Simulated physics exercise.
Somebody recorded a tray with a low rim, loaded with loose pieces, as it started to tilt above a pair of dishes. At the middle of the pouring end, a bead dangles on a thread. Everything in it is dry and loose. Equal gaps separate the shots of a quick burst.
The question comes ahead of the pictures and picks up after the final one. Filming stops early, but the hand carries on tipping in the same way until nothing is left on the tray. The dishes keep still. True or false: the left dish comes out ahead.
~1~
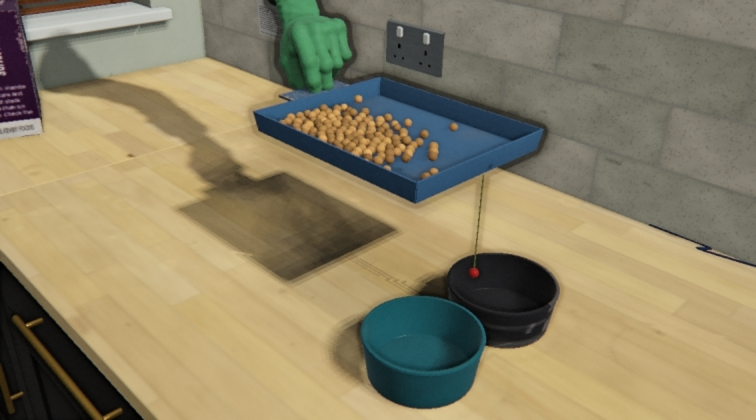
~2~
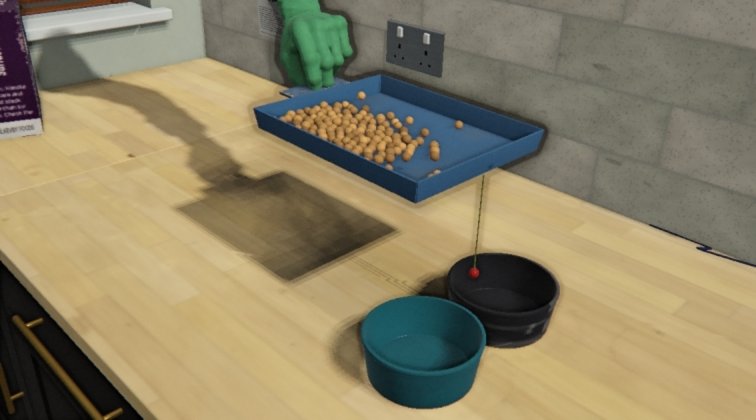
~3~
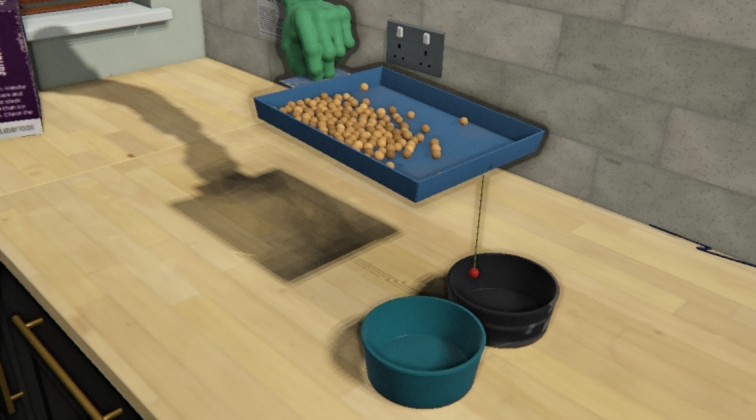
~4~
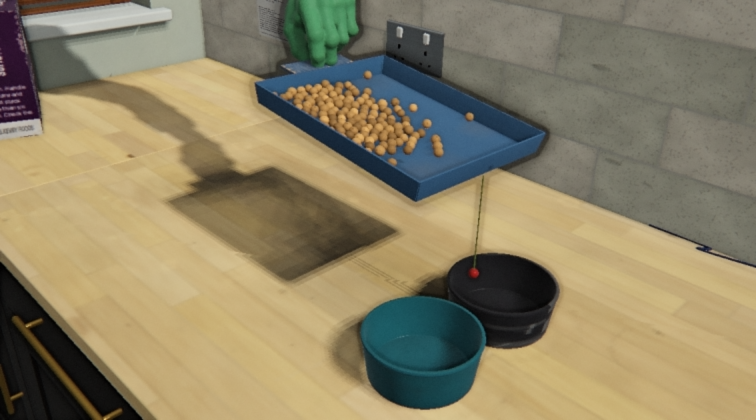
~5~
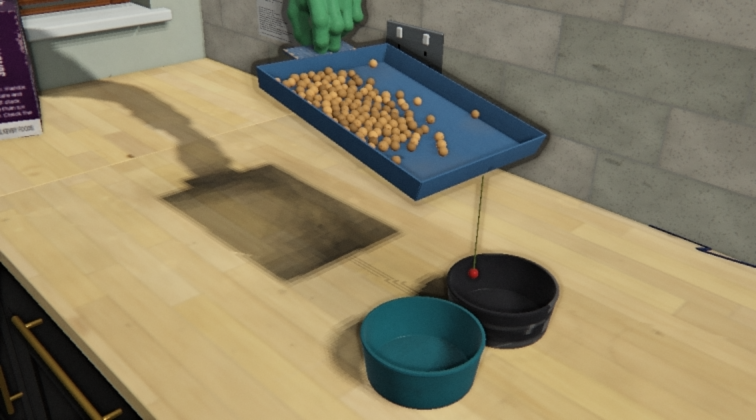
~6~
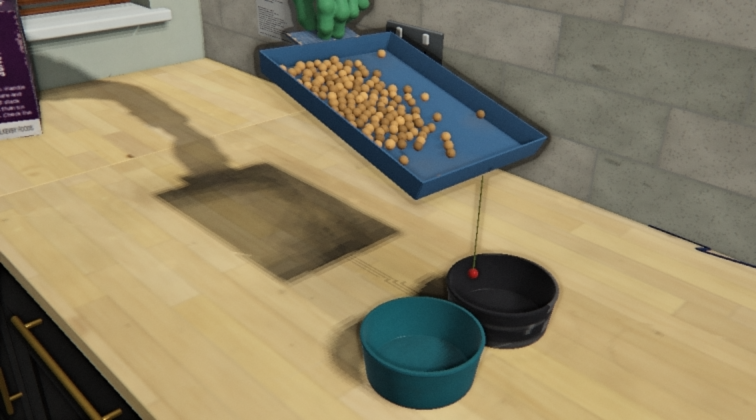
False.
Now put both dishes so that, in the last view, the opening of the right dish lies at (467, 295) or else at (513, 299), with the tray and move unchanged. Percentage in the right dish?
10 %, then 50 %.
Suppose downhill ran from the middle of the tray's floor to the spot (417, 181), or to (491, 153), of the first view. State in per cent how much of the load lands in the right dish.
In order, 0 in a hundred and 40 in a hundred.
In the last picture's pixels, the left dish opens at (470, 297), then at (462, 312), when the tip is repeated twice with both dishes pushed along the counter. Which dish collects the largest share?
First place: The rightmost dish. Second place: The rightmost dish.
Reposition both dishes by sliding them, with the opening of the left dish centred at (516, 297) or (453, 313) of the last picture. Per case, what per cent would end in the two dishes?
Close to 80 per cent, followed by close to 70 per cent.
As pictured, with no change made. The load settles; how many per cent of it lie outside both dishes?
I'd say roughly 60 per cent of the load.
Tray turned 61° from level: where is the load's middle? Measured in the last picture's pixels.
The middle of the pieces lands at roughly (488, 153).
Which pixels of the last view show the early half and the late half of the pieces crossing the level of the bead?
(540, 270) for the early half, (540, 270) for the late half.
Soon after the last picture, tray tipped steeply; nearly all on the tray; a stray few in the right dish; a stray few outside both; a small part in the air.
A little later, tray tipped past a quarter turn; about a third on the tray; a stray few in the left dish; a small part in the right dish; a small part outside both; about half in the air.
Later still, tray tipped past a quarter turn; a stray few in the left dish; about a third in the right dish; about half outside both.
By the end, tray tipped past a quarter turn; a stray few in the left dish; about a third in the right dish; about half outside both.
